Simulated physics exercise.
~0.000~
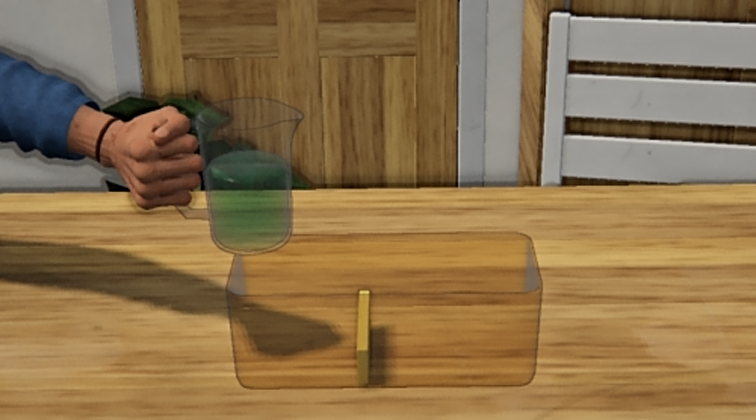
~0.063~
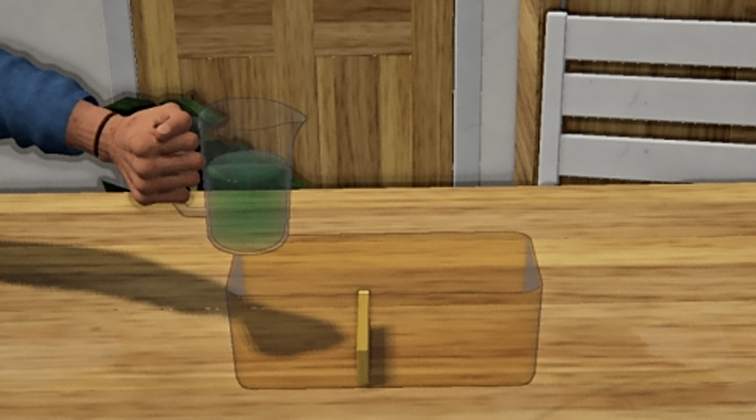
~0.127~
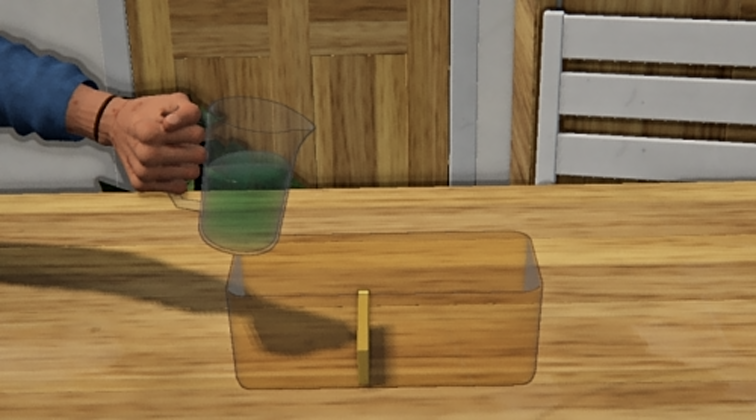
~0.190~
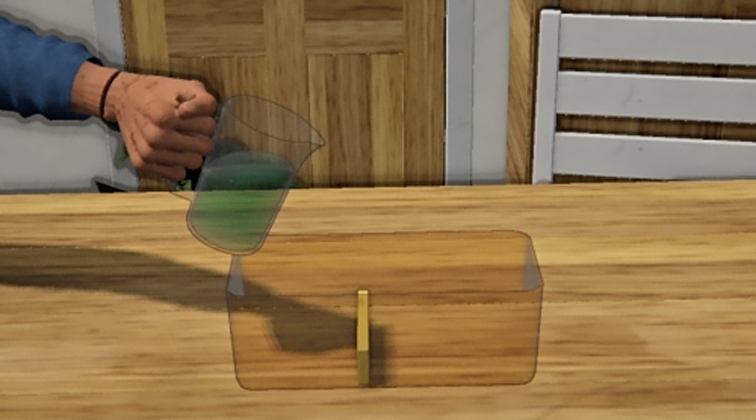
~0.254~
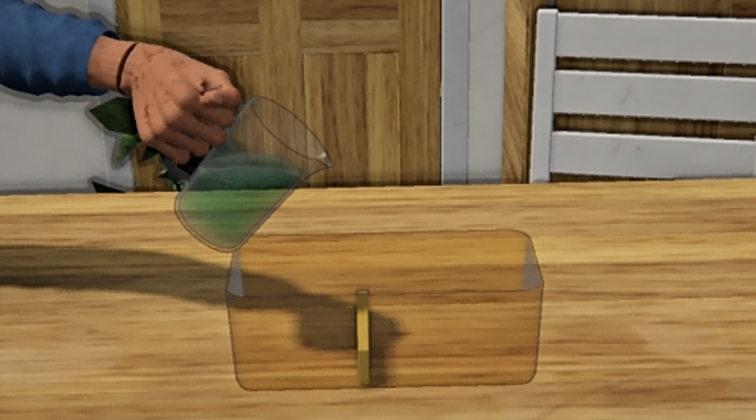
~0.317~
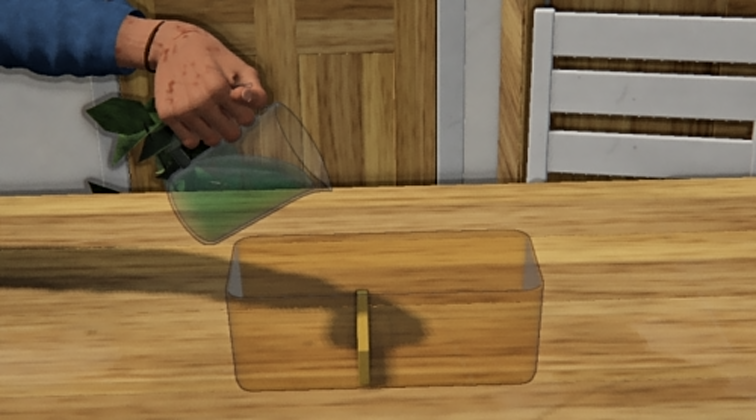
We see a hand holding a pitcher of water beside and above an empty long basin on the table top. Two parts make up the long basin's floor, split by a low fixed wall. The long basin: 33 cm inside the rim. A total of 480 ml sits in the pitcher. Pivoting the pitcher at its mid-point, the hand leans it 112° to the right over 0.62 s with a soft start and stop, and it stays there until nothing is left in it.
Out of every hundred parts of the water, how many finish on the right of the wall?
About 51 in every hundred.
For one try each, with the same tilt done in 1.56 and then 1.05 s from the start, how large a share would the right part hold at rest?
70 per cent first, 65 per cent second.
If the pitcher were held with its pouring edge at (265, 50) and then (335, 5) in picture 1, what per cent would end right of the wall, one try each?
First 15, then 85 per cent.
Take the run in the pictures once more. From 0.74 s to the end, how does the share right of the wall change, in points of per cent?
Net change: A rise of about 10 %.
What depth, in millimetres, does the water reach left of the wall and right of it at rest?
14 mm left, 10 mm right.
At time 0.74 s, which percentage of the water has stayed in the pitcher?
12 per cent or thereabouts.
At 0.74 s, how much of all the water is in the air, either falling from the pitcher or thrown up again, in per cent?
Roughly 7 %.
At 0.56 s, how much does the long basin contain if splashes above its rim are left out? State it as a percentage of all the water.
24 %, give or take.
By 0.56 s the tilt is 109° and 59 per cent is still to pour, 14 is left of the wall and 9 right of it.
By 0.74 s the tilt is 112° and 13 per cent is still to pour, 40 is left of the wall and 40 right of it.
By 0.92 s the tilt is 112° and 1 per cent is still to pour, 47 is left of the wall and 51 right of it.
By 1.12 s the tilt is 112° and 0 per cent is still to pour, 48 is left of the wall and 51 right of it.
At rest 48 per cent lies left of the wall, 51 right of it and 1 outside.
